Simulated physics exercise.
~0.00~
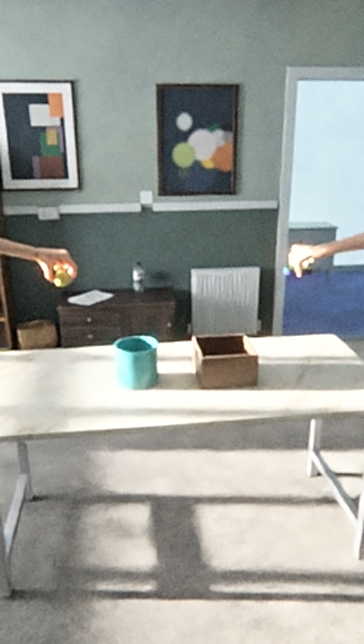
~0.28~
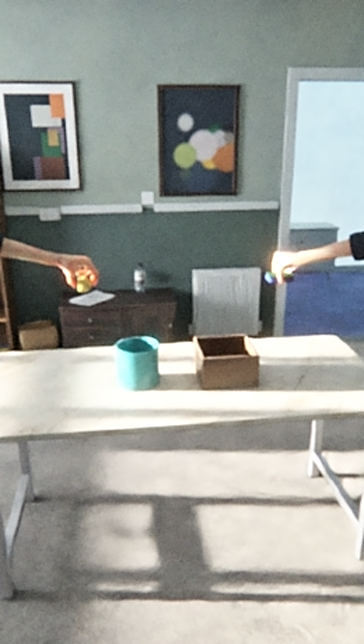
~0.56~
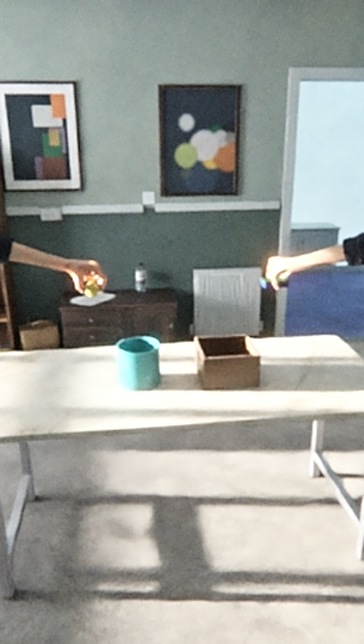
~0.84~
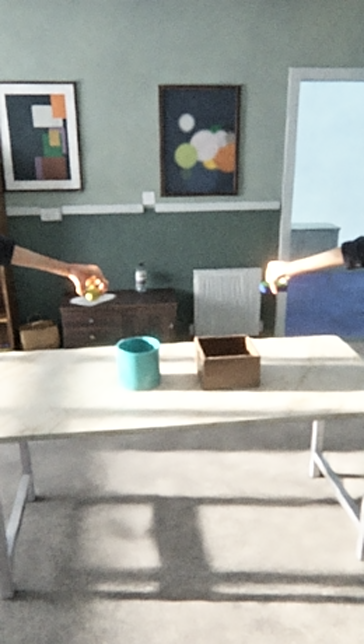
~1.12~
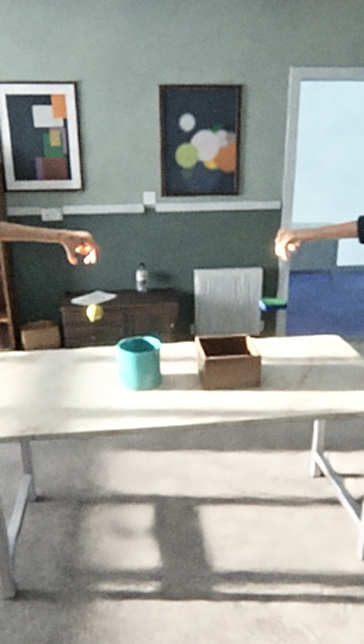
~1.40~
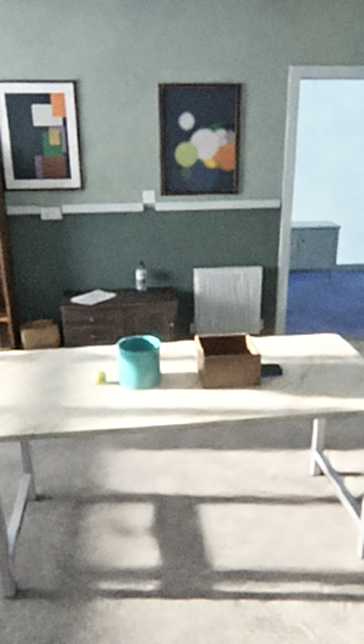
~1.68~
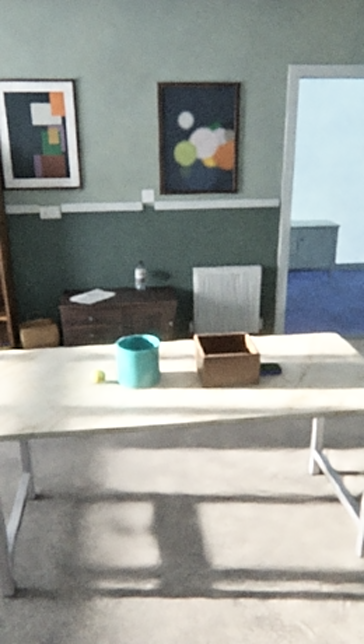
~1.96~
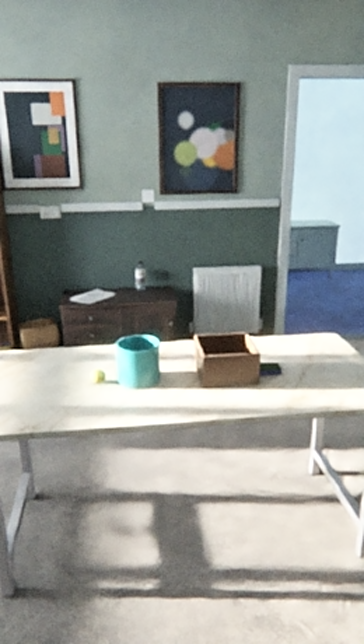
Two hands drop a lemon and a blue sponge, which land outside both containers.
